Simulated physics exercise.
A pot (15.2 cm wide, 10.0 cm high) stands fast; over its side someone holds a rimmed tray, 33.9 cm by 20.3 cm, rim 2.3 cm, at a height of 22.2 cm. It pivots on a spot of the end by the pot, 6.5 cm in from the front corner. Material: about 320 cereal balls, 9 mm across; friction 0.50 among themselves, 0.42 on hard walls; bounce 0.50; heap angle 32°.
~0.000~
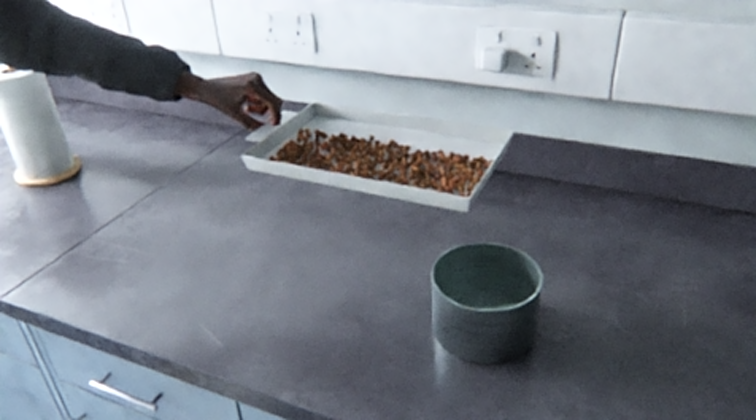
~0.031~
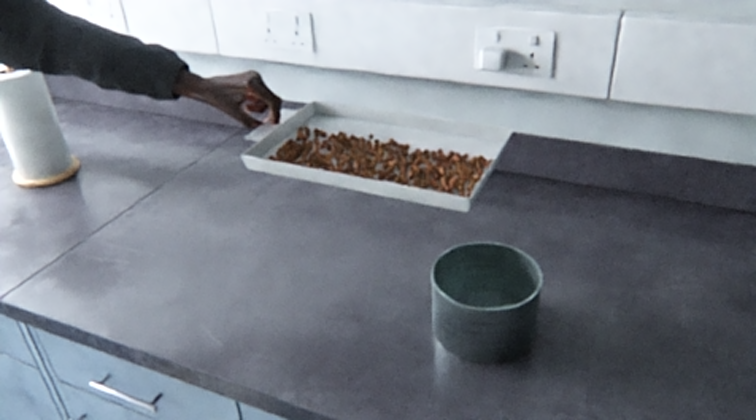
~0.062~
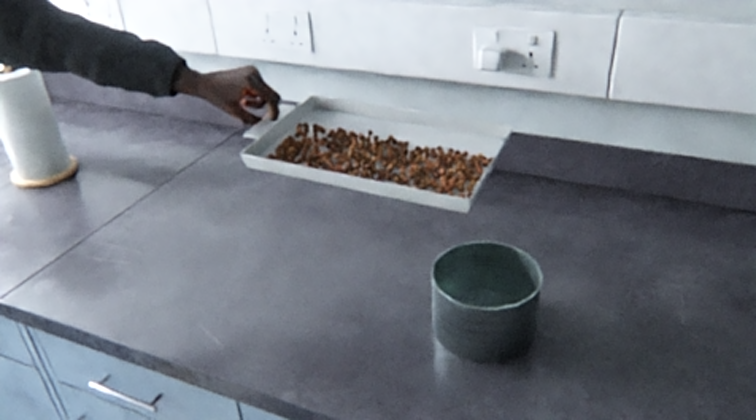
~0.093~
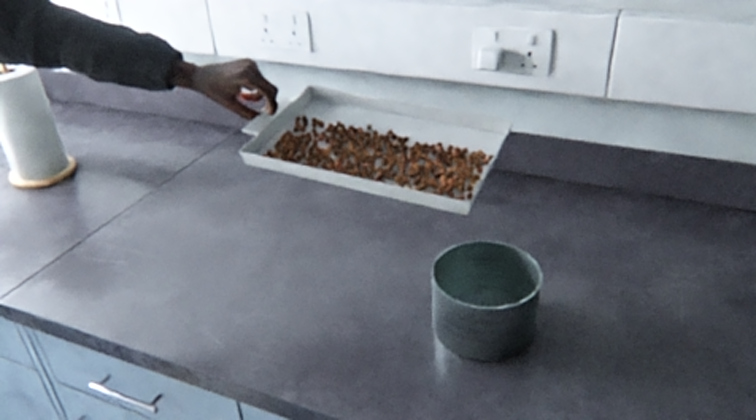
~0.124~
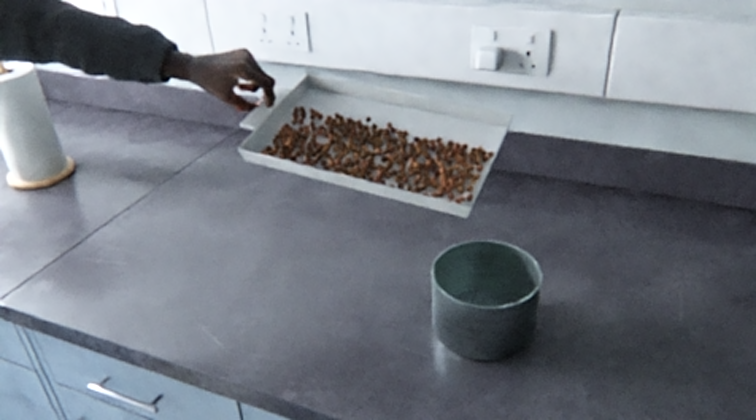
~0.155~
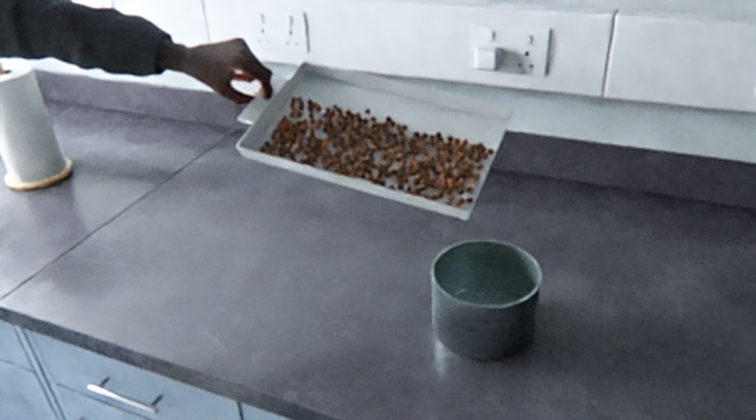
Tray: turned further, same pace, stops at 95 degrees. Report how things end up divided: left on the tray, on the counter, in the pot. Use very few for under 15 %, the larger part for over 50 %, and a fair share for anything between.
Tray: Very few, counter: The larger part, pot: A fair share.
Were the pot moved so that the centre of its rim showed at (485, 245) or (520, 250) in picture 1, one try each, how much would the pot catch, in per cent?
I'd say some 0 per cent for the first and some 0 per cent for the second.
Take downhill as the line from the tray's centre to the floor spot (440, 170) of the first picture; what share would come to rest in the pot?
Roughly 35 % of the pieces.
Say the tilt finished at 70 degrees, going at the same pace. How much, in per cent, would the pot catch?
5 per cent.
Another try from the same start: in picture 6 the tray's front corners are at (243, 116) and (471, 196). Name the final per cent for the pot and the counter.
Pot 45; counter 55.
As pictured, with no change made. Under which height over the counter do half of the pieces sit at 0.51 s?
The halfway mark is near 26 cm.
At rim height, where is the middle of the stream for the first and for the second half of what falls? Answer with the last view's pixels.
The first half passes near (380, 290) and the second half near (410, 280).
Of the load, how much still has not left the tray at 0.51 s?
Close to 100 in a hundred parts of the load.
Then, at 0.37 s, tilt 58 degrees; the tray holds 100 %, the pot 0 %.
After 0.51 s, tilt 84 degrees; the tray holds 100 %, the pot 0 %.
Then, at 0.78 s, tilt 95 degrees; the tray holds 35 %, the pot 10 %.
By 2.0 s all is still; tray 0 %, counter 75 %, pot 25 %.
